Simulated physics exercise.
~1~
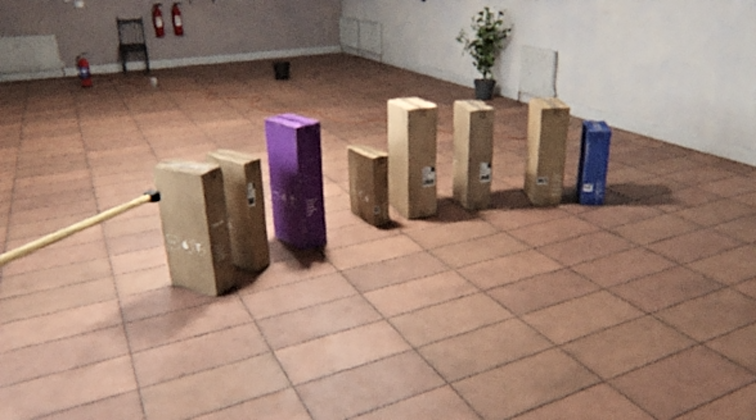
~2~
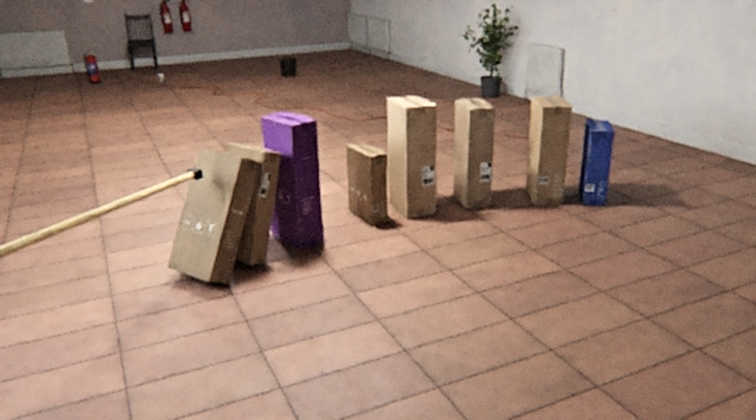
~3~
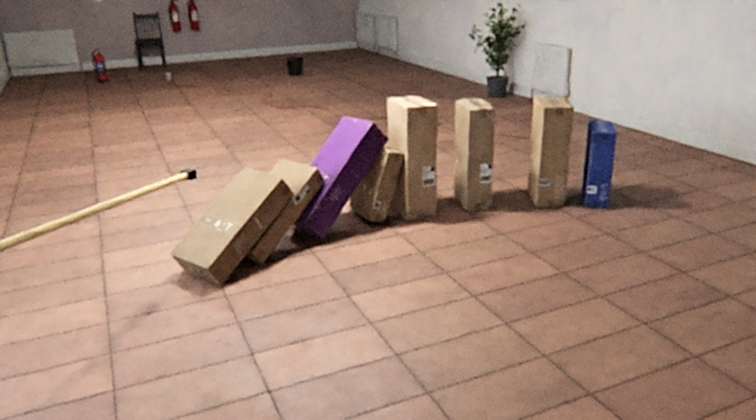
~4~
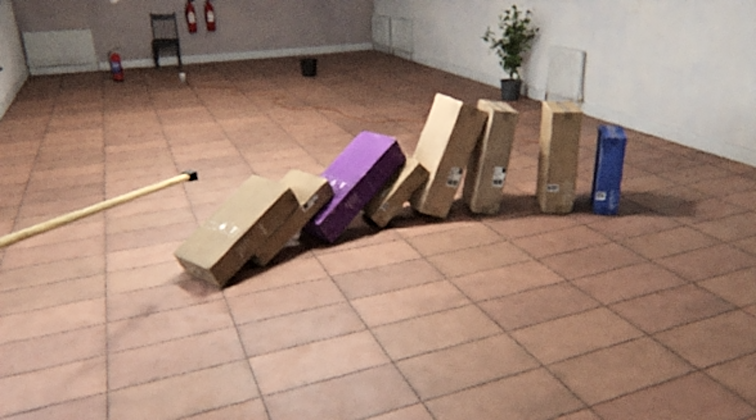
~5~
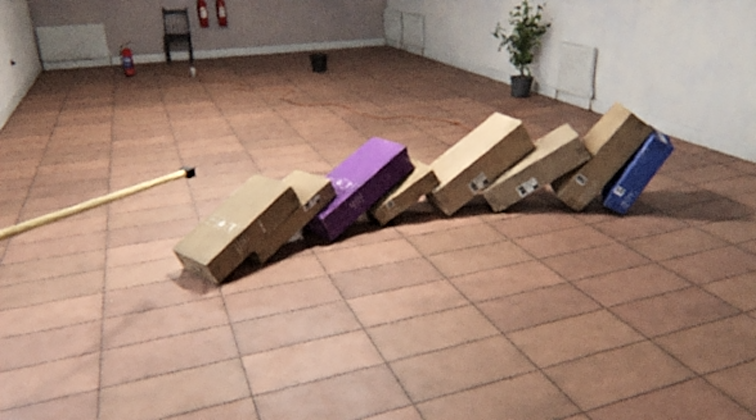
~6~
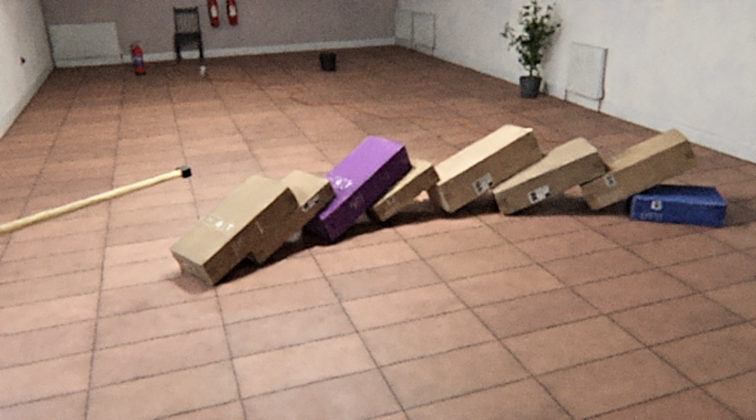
In this clip, a pole pushes the first of eight upright cartons to the right, and they topple one after another along a curved row, including a purple one, until the blue carton at the end lies flat and none remains standing.
